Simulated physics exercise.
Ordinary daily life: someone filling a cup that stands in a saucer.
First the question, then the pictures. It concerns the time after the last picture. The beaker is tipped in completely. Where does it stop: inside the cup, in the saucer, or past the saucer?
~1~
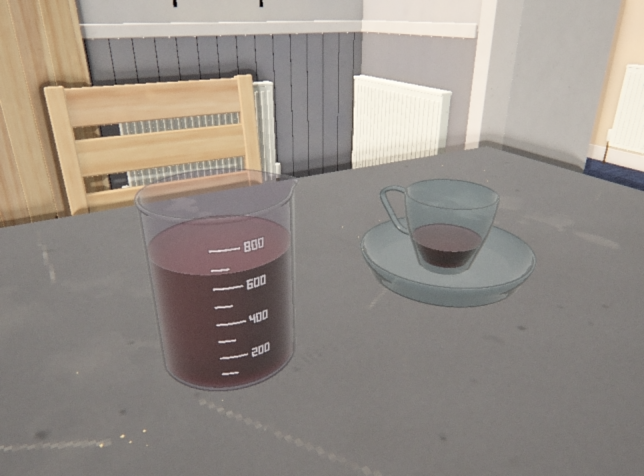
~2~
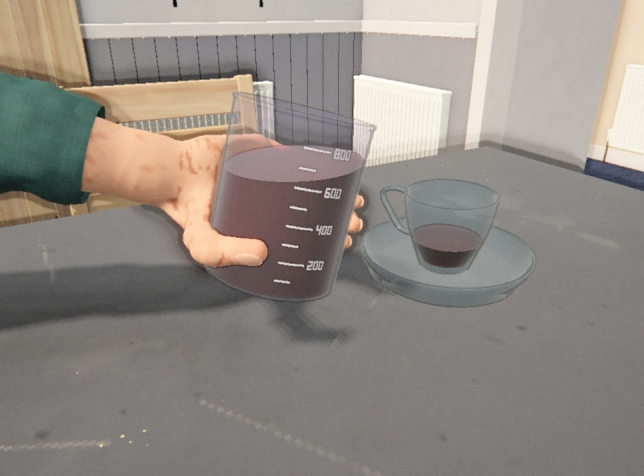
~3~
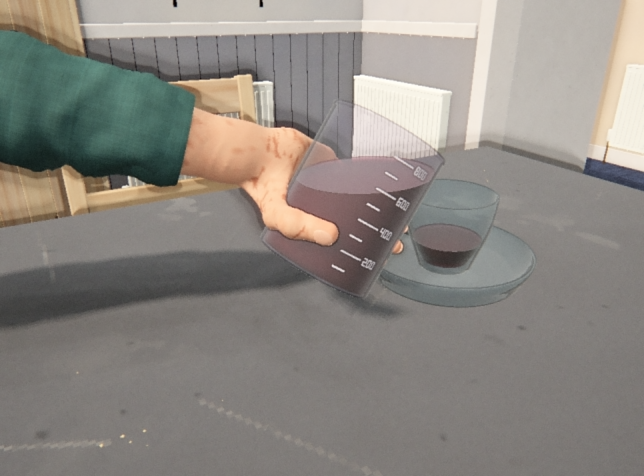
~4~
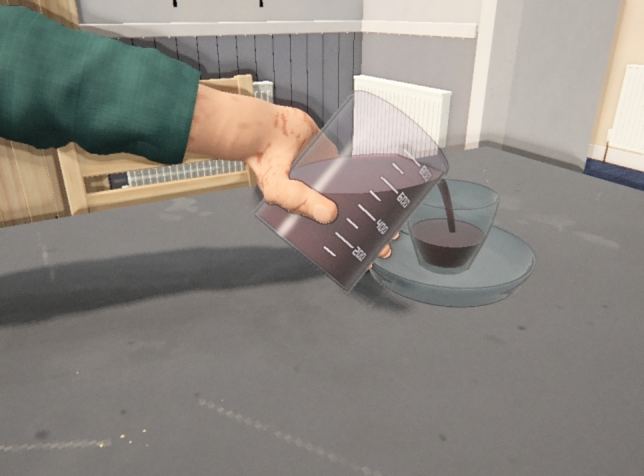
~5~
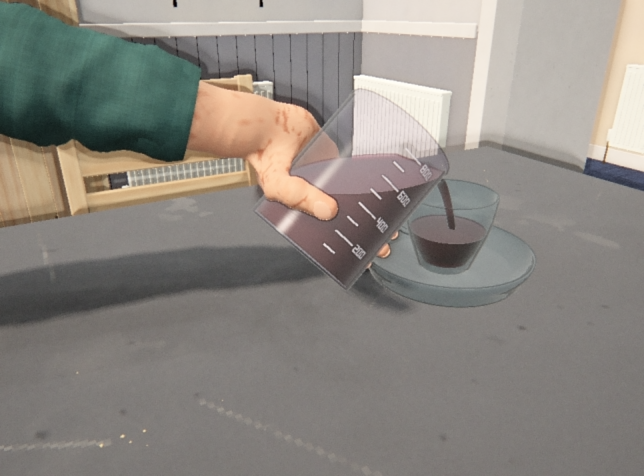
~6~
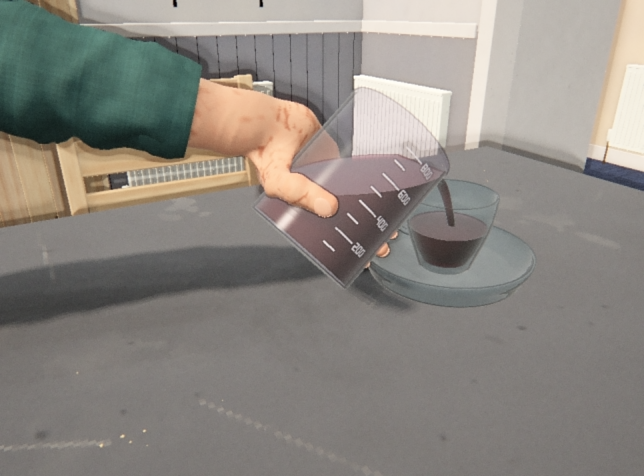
I expect it will spill right past the saucer.
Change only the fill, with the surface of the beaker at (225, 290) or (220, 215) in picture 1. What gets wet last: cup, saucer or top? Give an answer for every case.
In turn: Saucer too, on to the top.
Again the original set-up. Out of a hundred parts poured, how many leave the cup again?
My guess would be close to 65 per cent.
Shortly, the cup is full to the brim; the saucer is wet, with room to spare.
Then, the cup is full to the brim; the saucer is full and running over.
At the finish, the cup is full to the brim; the saucer is full and running over.
